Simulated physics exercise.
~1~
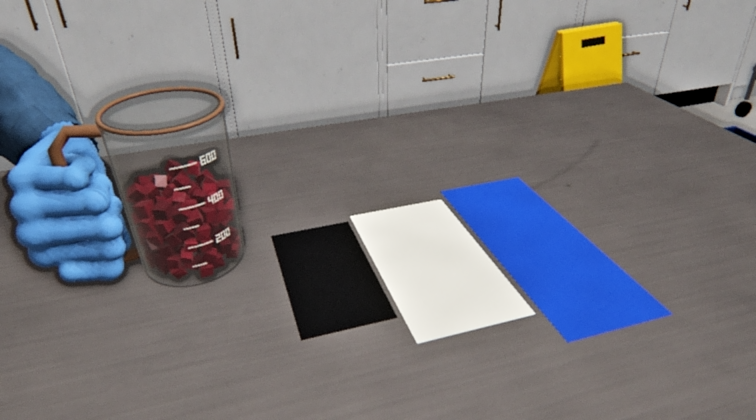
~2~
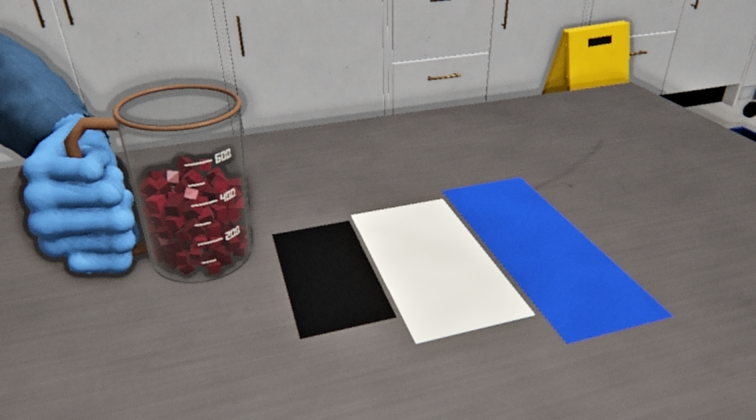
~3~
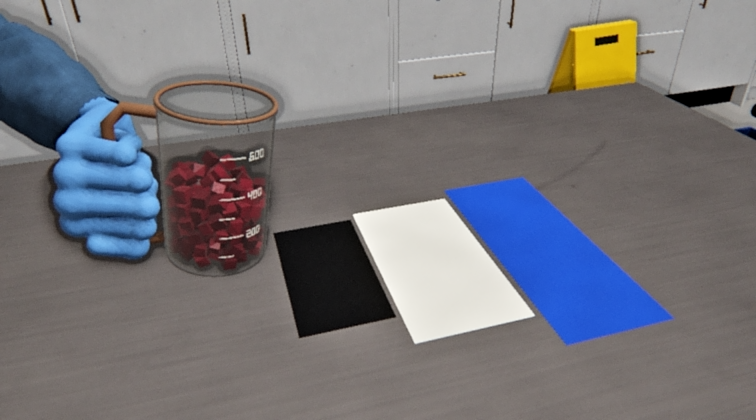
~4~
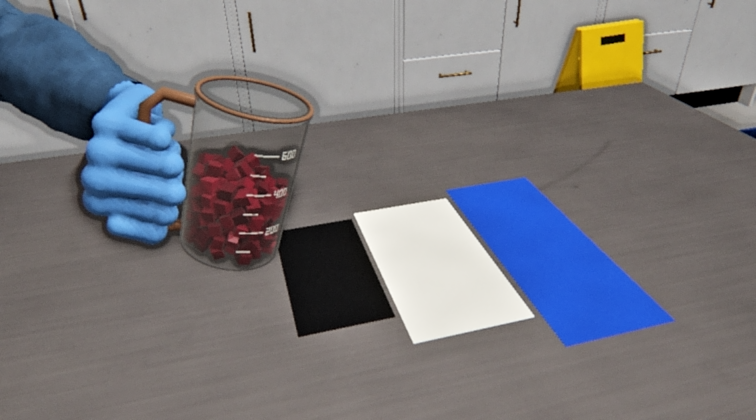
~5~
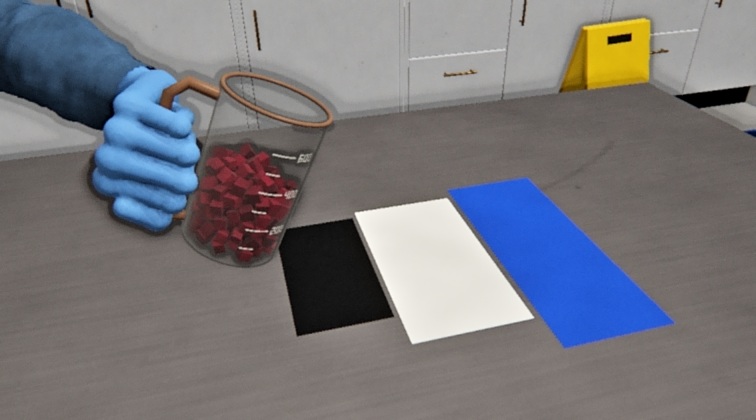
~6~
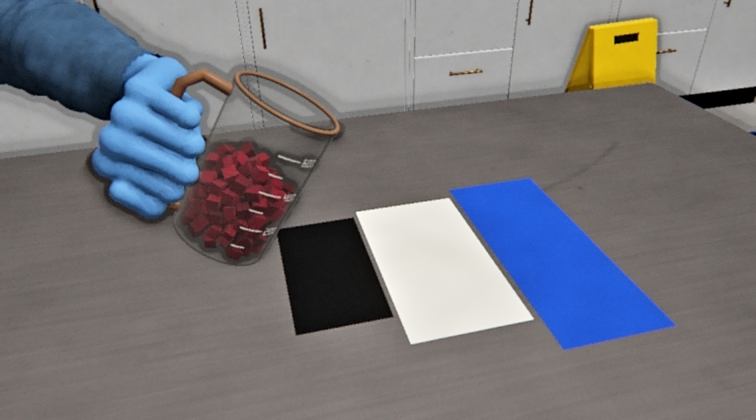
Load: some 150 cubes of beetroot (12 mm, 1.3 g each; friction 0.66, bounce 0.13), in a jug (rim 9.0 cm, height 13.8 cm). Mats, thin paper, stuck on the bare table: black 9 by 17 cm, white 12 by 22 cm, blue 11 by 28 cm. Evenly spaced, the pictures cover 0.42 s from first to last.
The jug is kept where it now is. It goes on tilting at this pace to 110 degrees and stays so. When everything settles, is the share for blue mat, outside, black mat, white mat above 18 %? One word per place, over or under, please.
Blue mat under, outside under, black mat over, white mat over.
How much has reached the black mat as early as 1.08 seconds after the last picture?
About 15 %.
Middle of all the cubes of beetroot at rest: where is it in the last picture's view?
Rest centre, last view: About (354, 273).
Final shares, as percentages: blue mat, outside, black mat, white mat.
Tally: Blue mat 0 percent, outside 5 percent, black mat 55 percent, white mat 25 percent.
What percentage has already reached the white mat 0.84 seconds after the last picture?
Around 0 % at that point.
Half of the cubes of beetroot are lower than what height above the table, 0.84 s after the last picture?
Roughly 12 cm.
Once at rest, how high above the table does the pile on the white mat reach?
Around 1.5 cm above the table.
Then, 0.32 s after the last picture, tilt 61 degrees; jug 100 %; middle of all pieces on or above the table near (224, 192).
Then, 0.59 s after the last picture, tilt 85 degrees; jug 100 %; middle of all pieces on or above the table near (223, 185).
Then, 0.84 s after the last picture, tilt 107 degrees; jug 100 %; middle of all pieces on or above the table near (230, 182).
Then, 1.08 s after the last picture, tilt 110 degrees; jug 85 %, black mat 15 %; middle of all pieces on or above the table near (265, 201).
In the end, white mat 25 %, blue mat 0 %, outside 5 %, jug 10 %, black mat 55 %.
